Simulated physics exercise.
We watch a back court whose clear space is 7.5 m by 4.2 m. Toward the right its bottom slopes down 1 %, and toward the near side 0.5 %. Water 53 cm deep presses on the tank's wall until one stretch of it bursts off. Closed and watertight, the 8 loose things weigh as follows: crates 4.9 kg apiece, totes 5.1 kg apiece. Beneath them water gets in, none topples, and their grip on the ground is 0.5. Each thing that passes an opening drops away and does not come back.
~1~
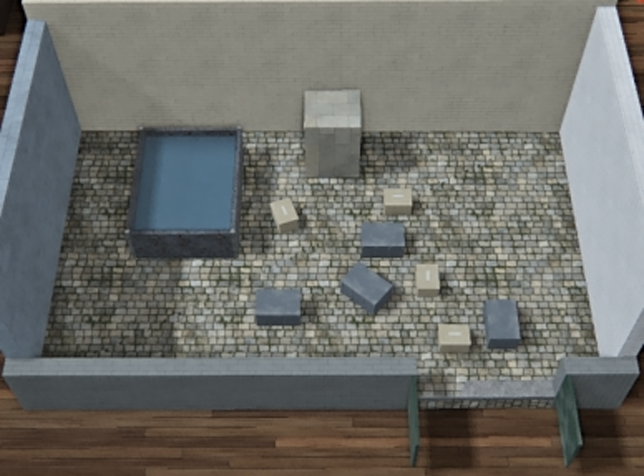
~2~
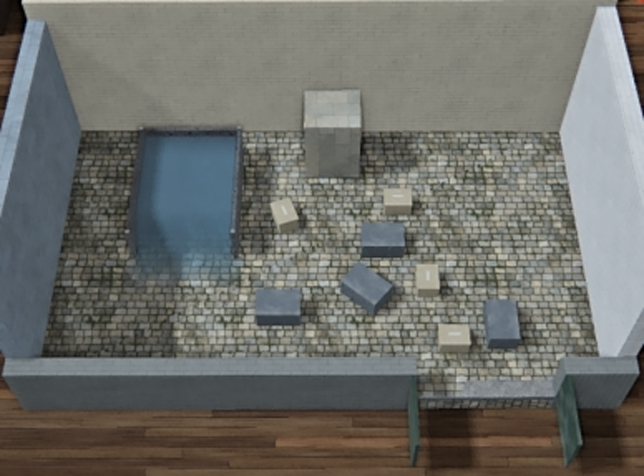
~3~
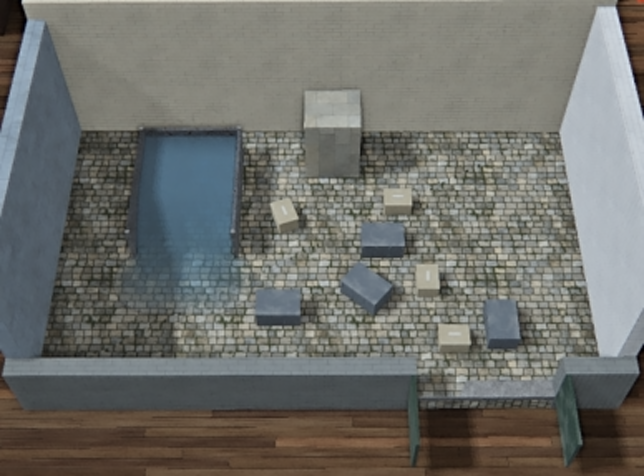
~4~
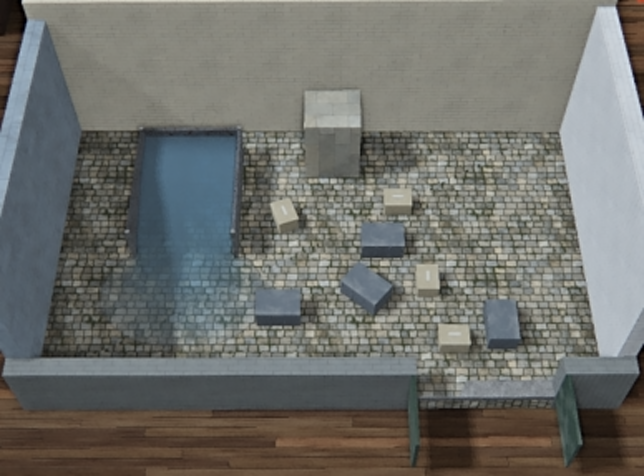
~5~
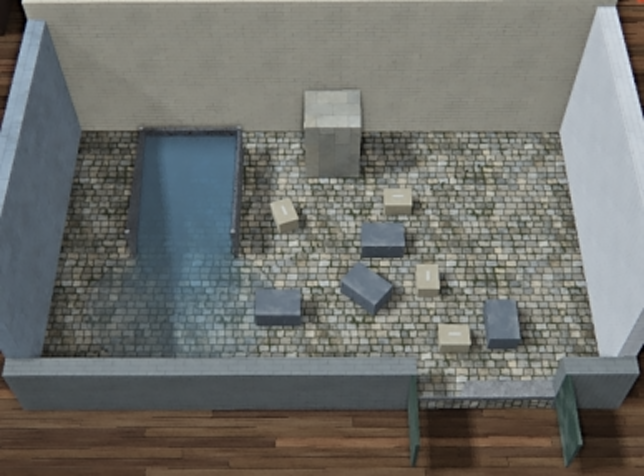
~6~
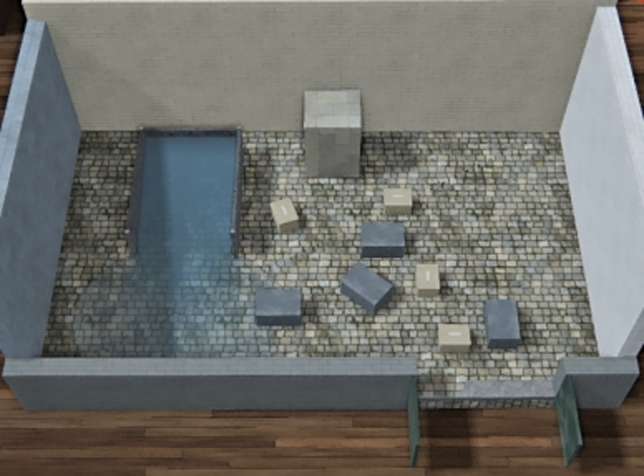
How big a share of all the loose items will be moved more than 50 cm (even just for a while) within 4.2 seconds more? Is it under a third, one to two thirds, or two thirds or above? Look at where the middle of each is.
It is one to two thirds.
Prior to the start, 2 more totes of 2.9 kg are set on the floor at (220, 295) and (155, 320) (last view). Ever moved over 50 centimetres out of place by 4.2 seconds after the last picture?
First goes beyond, then goes beyond.
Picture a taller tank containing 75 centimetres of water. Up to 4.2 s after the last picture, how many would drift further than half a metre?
Under that setup the answer is 5.
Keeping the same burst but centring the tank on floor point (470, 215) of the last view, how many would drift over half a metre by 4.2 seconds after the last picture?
3.
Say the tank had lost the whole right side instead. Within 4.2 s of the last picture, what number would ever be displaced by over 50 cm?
In that case 7 of them.
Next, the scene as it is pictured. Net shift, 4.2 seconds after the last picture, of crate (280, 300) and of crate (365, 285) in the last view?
In turn: 400 cm, 100 cm.
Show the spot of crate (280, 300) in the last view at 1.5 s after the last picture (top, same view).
Roughly at (367, 324).
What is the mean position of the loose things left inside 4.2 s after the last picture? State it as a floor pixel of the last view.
They average out to somewhere around (455, 247).
Then, 0.4 s after the last picture 0 of 8 are over 50 cm from their spots; 0 afloat.
Then, 1.5 s after the last picture 1 of 8 are over 50 cm from their spots; 1 afloat.
Then, 2.8 s after the last picture 3 of 8 are over 50 cm from their spots; 3 afloat.
Then, 4.2 s after the last picture 5 of 8 are over 50 cm from their spots, and 5 have been at some point; 4 afloat.
